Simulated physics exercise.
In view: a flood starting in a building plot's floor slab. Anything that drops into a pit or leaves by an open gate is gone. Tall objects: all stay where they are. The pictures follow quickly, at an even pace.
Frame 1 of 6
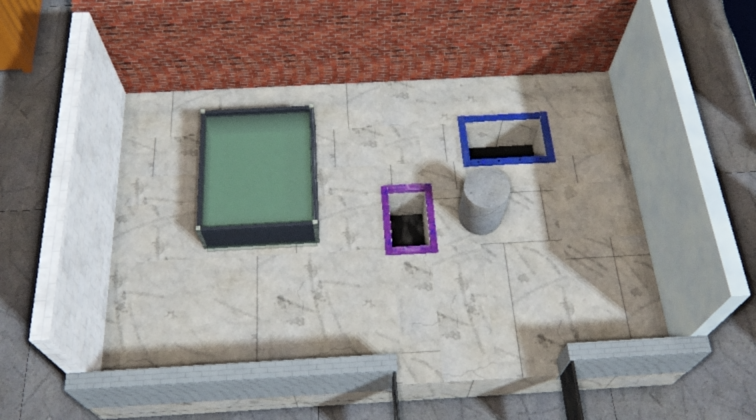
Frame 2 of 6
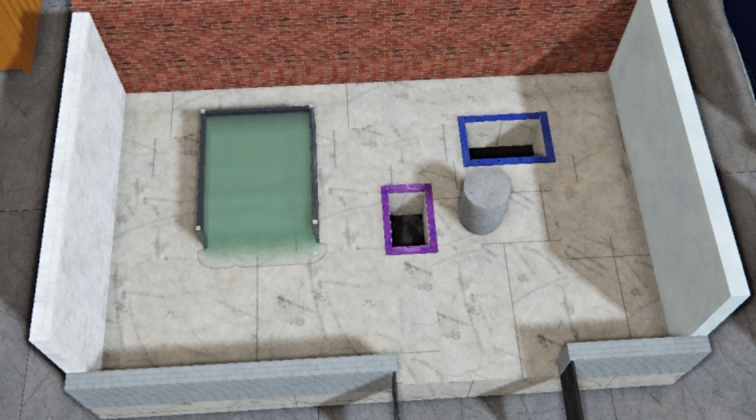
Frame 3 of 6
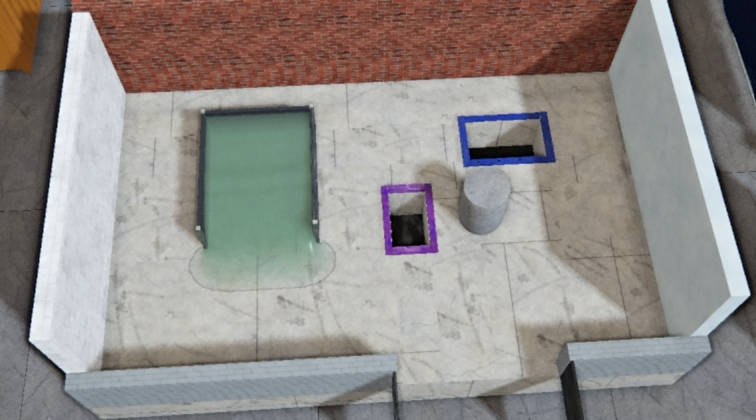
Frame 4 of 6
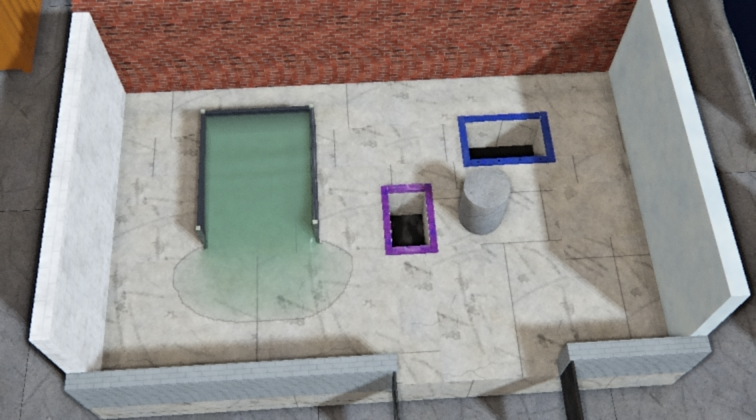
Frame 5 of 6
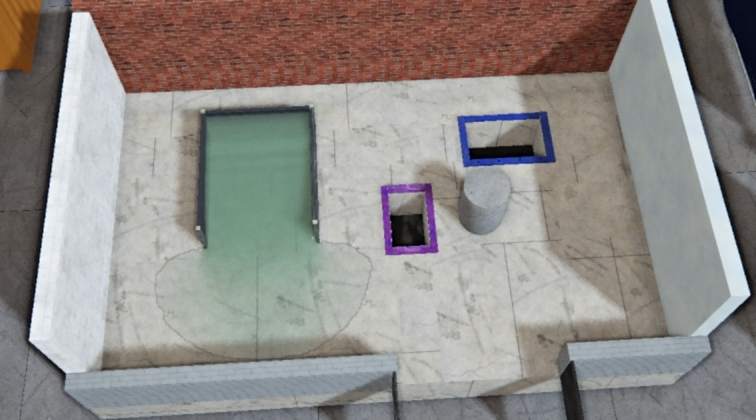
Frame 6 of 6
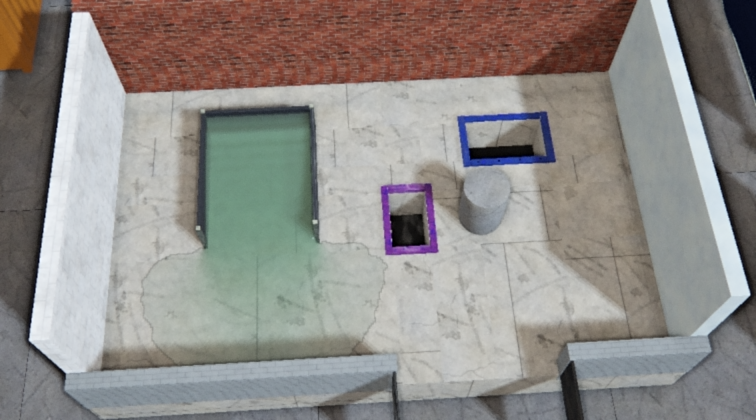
Green water pouring from the open near side of a dark-rimmed tank, spreading across a pale walled floor to the front wall.
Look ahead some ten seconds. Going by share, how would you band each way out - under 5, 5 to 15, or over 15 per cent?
Gate: Five to fifteen per cent, blue pit: Beneath five per cent, purple pit: Beneath five per cent.
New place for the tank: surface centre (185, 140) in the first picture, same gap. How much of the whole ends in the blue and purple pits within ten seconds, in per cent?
Blue about 0 %, purple about 6 %.
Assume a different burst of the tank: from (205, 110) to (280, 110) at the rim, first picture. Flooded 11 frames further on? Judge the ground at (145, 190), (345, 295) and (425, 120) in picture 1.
Soaked, then unsoaked, then soaked.
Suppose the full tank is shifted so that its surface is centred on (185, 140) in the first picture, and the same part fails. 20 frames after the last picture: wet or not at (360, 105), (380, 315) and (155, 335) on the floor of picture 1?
Well, first one stays dry, second one got wet, third one got wet.
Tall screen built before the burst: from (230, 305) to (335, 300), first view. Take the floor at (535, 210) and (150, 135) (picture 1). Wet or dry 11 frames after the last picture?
Going in order, I'd say kept out of it and kept out of it.
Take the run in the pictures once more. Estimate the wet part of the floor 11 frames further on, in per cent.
Estimate: Near 25 %.
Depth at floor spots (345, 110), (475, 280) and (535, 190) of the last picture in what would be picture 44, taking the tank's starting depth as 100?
Estimate: 4, 8, 2 %.
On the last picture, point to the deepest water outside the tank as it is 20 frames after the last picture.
My best guess is roughly (101, 386).
A moment on, water covers 20 % of the floor; the gate 0 %, the blue pit 0 %, the purple pit 0 %.
Next, water covers 25 % of the floor; the gate 1 %, the blue pit 0 %, the purple pit 0 %.
Then, water covers 55 % of the floor; the gate 5 %, the blue pit 0 %, the purple pit 0 %.
Later, water covers 75 % of the floor; the gate 9 %, the blue pit 0 %, the purple pit 0 %.
In the end, water covers 95 % of the floor; the gate 12 %, the blue pit 1 %, the purple pit 0 %.
